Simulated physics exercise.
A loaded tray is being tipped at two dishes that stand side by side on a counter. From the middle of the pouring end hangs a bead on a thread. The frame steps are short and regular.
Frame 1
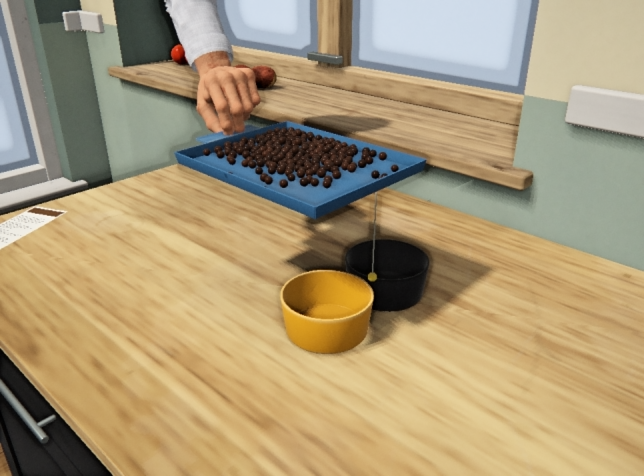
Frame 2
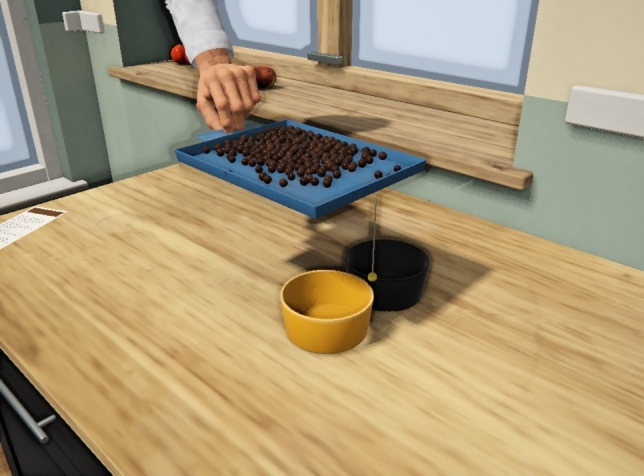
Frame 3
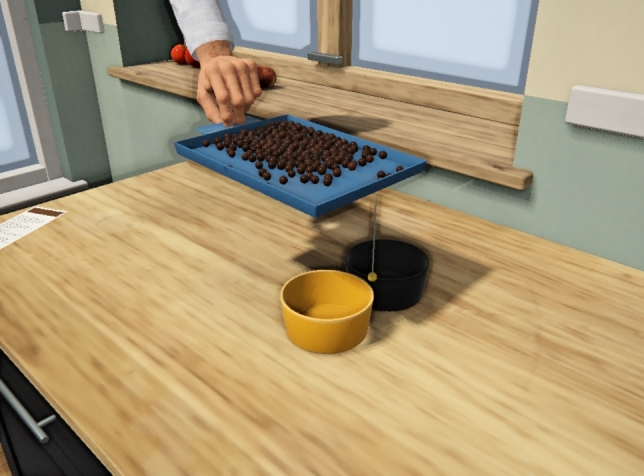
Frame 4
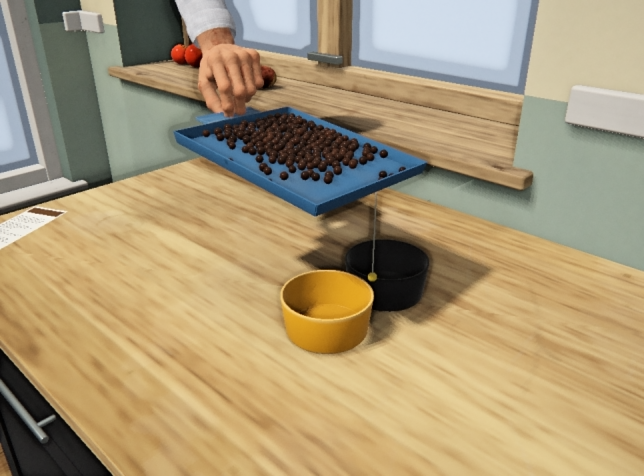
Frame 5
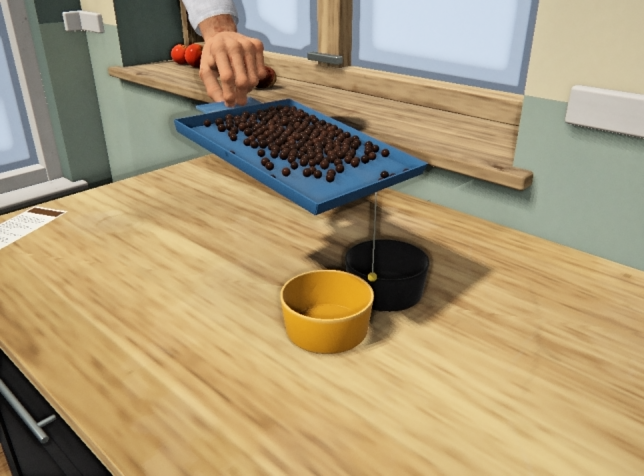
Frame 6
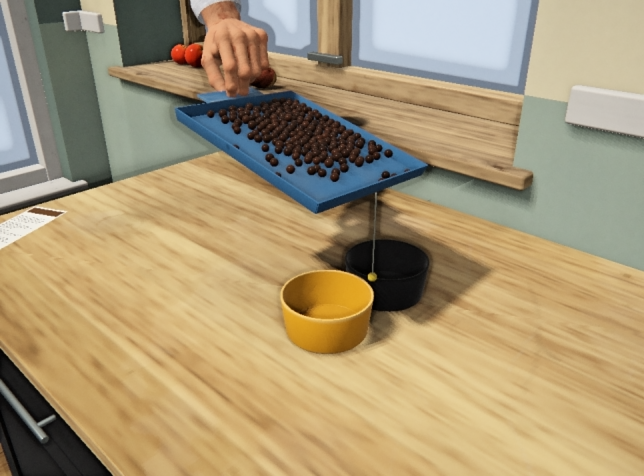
Blue tray of dark brown balls tilting slightly in a hand above a yellow dish and a black dish on a wooden counter.
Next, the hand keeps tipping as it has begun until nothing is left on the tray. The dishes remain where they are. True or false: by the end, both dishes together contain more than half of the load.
False.
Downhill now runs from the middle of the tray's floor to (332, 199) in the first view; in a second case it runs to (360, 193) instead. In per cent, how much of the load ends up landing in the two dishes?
First case about 10 percent; second case about 0 percent.
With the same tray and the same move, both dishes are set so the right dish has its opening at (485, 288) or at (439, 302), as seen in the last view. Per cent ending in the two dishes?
Roughly 20% on the first try and 50% on the second.
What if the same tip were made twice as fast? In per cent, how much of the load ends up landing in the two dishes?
I'd say 10 percent or thereabouts.
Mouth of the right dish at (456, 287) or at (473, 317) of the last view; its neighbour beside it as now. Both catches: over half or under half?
In the first position past half, in the second shy of half.
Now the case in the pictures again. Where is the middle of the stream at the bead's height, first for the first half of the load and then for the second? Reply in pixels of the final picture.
Around (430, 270) and then (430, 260).
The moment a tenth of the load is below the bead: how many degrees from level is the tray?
At roughly 65°.
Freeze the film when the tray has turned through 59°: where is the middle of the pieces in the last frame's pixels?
In the last view, the load is centred near (388, 156).
Just after the last frame, tray tipped steeply; the larger part on the tray; about a tenth outside both; about a tenth in the air.
A moment on, tray tipped right over; just a few on the tray; just a few in the left dish; about a tenth in the right dish; the larger part outside both; about a tenth in the air.
Further on, tray tipped past a quarter turn; just a few in the left dish; about a tenth in the right dish; almost all outside both.
When it is over, tray tipped past a quarter turn; just a few in the left dish; about a tenth in the right dish; almost all outside both.
